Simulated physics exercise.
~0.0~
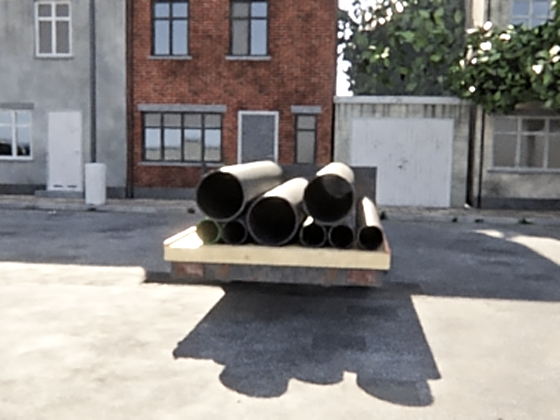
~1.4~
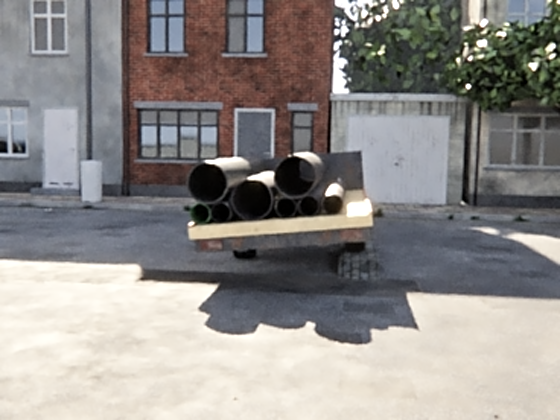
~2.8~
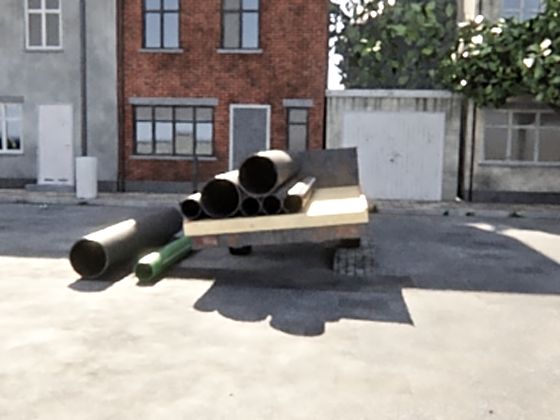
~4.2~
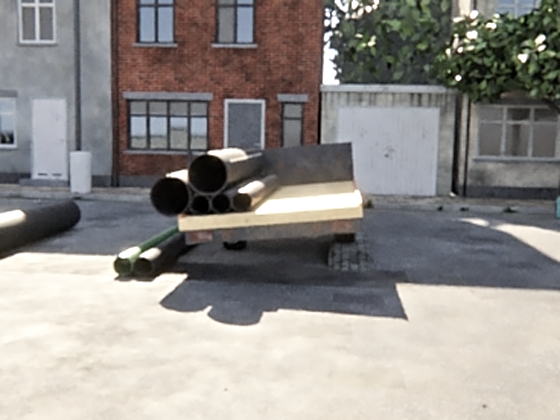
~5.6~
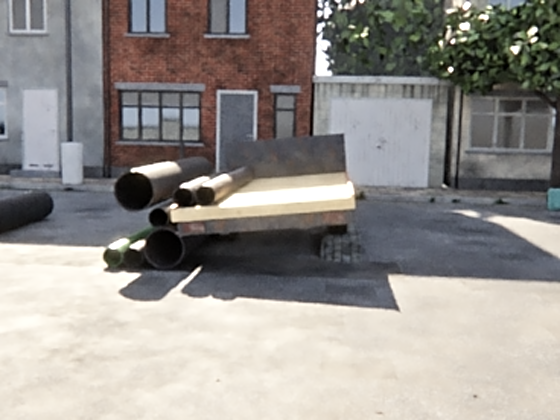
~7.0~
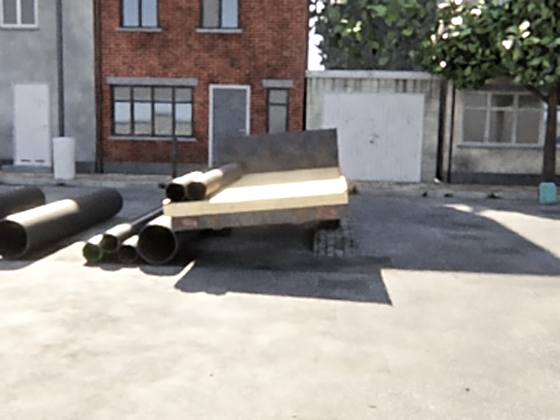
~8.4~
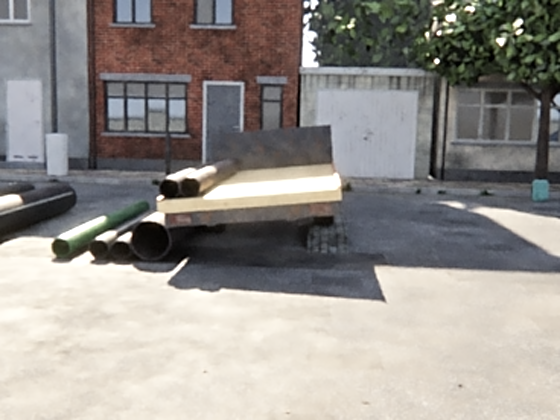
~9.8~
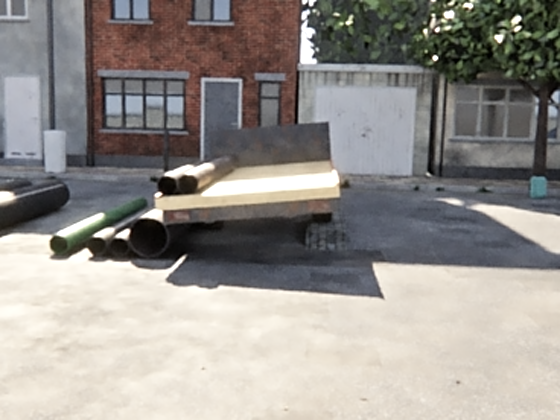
On a sunlit street in front of a red brick house and a pale garage door, a low trailer stands loaded with loose dark pipes of different widths and a green one. The deck tilts down to the left, and the pipes shift that way. A large dark pipe and the green one drop off the left side, and the large one rolls away across the ground. More pipes follow over the edge while the view pans slightly right. Finally, the green pipe lies on the ground among fallen pipes, with two slim ones still on the leaning deck.
